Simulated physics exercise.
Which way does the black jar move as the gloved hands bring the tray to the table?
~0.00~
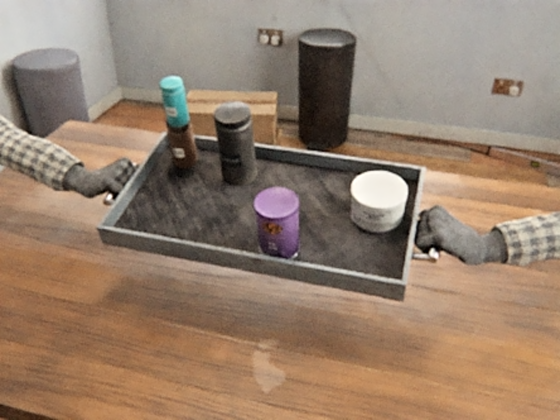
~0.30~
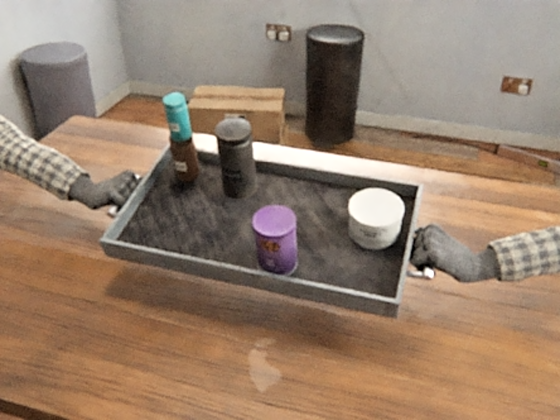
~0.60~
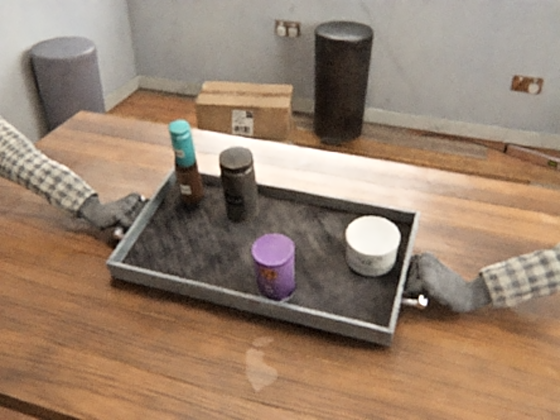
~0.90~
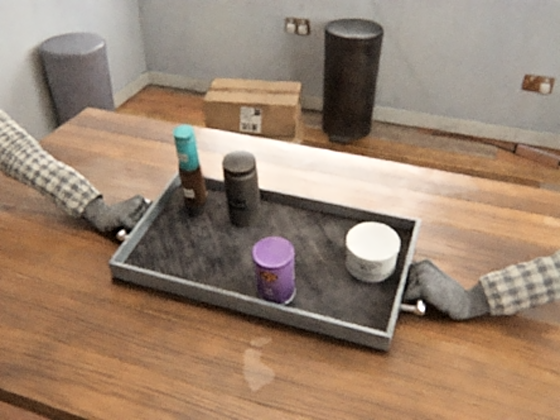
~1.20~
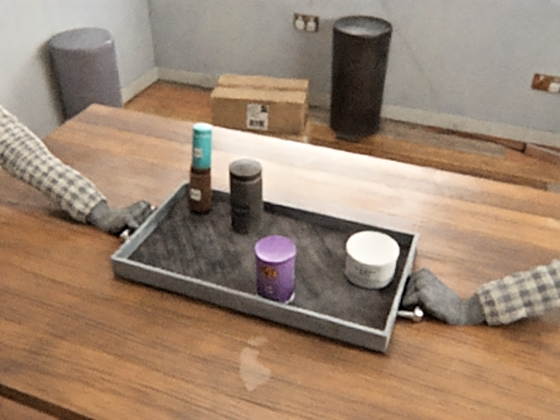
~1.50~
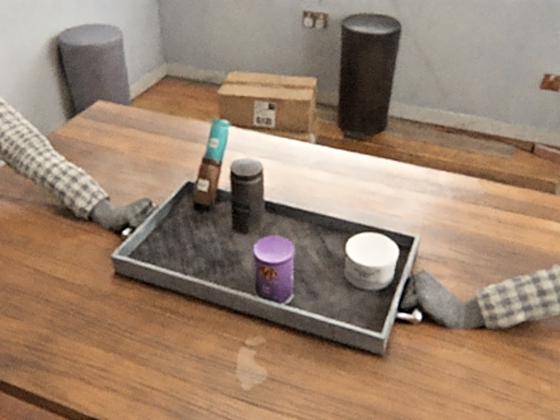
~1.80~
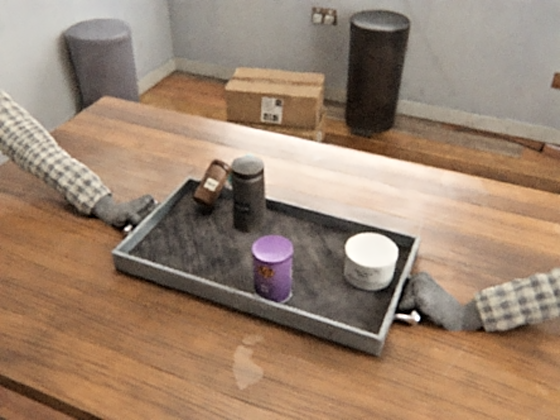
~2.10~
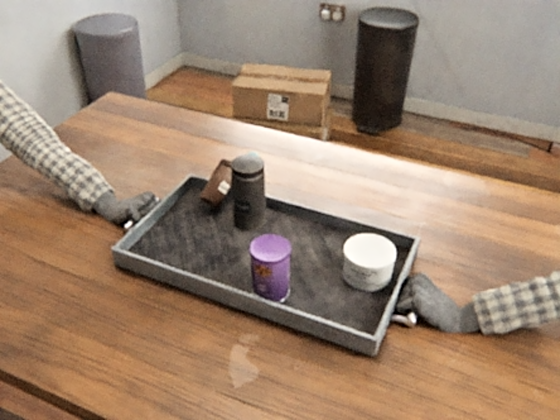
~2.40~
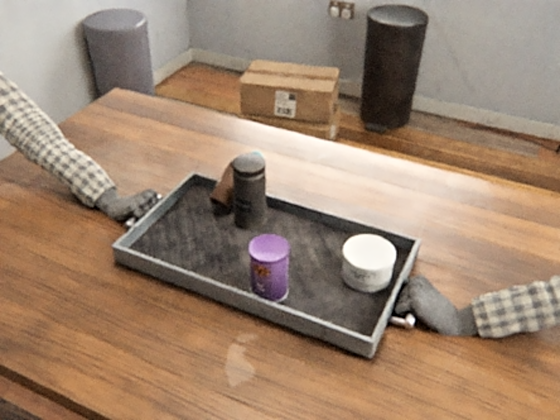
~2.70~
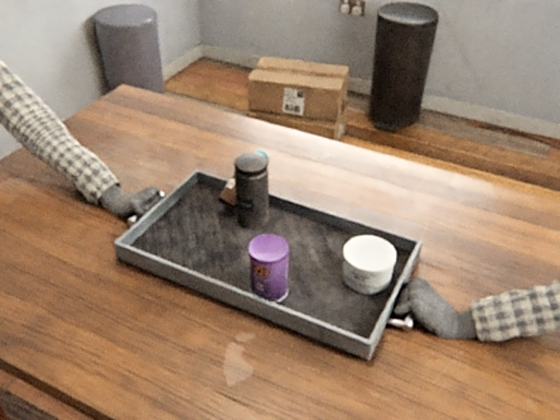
The black jar moves down, as the viewer sees it, along with the tray.
